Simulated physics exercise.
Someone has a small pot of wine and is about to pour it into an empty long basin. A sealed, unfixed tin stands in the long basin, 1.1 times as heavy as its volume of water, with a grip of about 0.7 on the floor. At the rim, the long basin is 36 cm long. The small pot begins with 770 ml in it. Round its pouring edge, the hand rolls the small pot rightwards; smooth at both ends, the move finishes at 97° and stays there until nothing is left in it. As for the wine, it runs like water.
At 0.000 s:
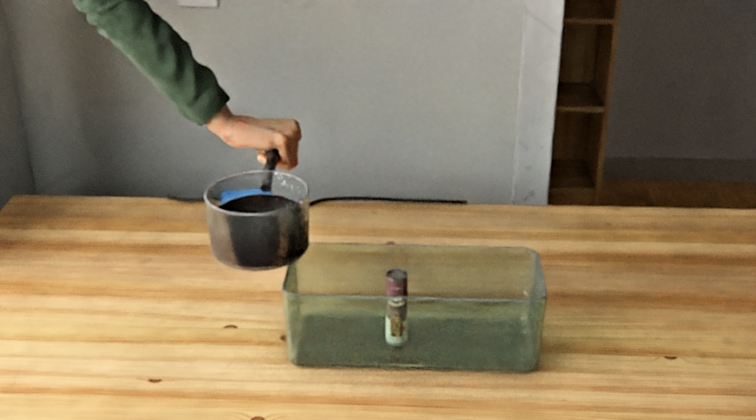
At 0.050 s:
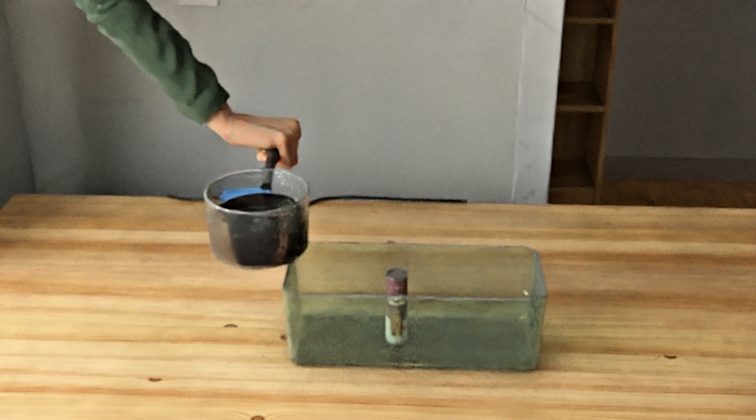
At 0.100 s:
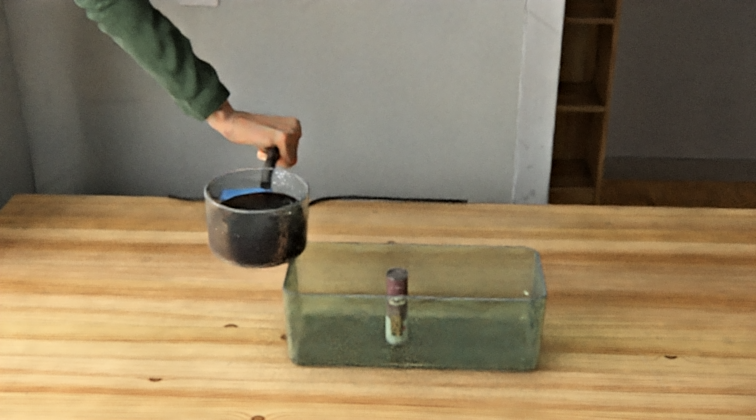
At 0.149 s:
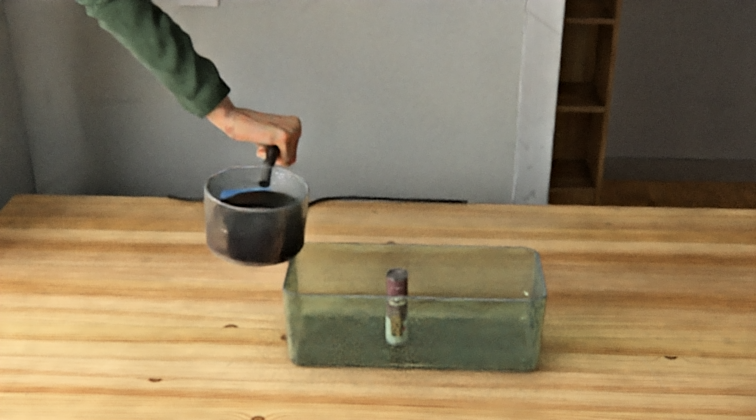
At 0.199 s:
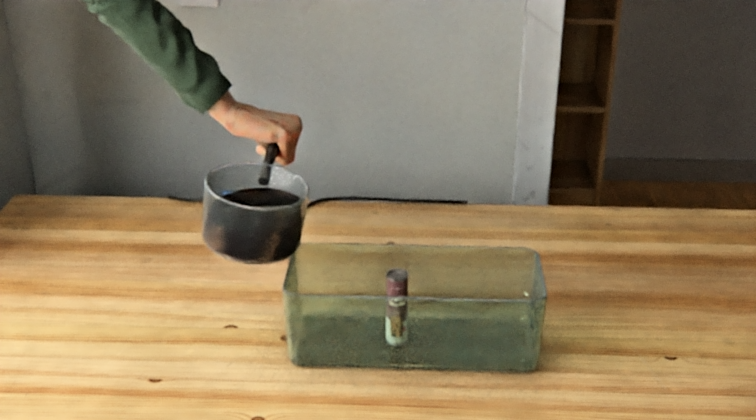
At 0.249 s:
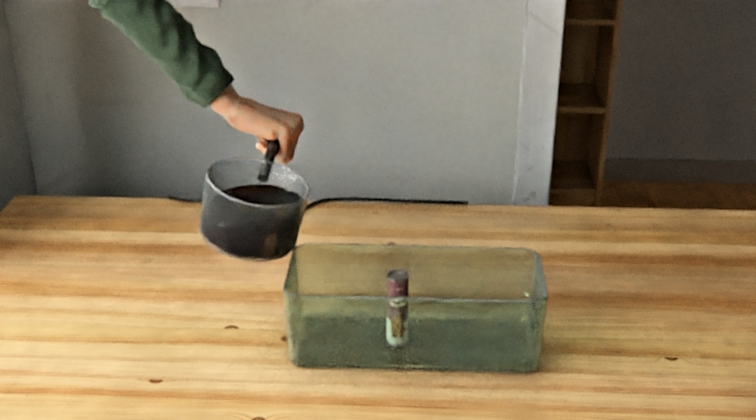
In this clip, a hand in a green sleeve holds a small pot of dark liquid above a wooden table, beside a long clear basin with a small tin standing inside, and gradually tilts the pot slightly to the right.
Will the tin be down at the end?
Yes.
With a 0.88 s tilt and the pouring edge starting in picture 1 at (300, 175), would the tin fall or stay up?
After that, the tin overturns.
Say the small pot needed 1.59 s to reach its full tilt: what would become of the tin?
Result: Tin tipped over.
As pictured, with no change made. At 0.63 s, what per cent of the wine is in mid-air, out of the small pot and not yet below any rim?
It comes to roughly 18 per cent.
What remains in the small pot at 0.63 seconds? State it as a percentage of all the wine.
Some 82 % of it is still there.
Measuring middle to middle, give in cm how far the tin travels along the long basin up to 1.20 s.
Centre to centre, close to 9 cm.
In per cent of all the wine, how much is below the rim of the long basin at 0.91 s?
Some 46 percent of the total.
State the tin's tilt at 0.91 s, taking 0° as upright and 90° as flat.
The tilt is near 5°.
After 0.63 s the tilt is 66° and 82 per cent is still to pour; the tin stands where it began.
After 0.91 s the tilt is 94° and 25 per cent is still to pour; the tin leans 5°.
After 1.20 s the tilt is 97° and 4 per cent is still to pour; the tin lies on its side.
After 1.52 s the tilt is 97° and 1 per cent is still to pour; the tin lies on its side.
In the end the tin lies on its side.
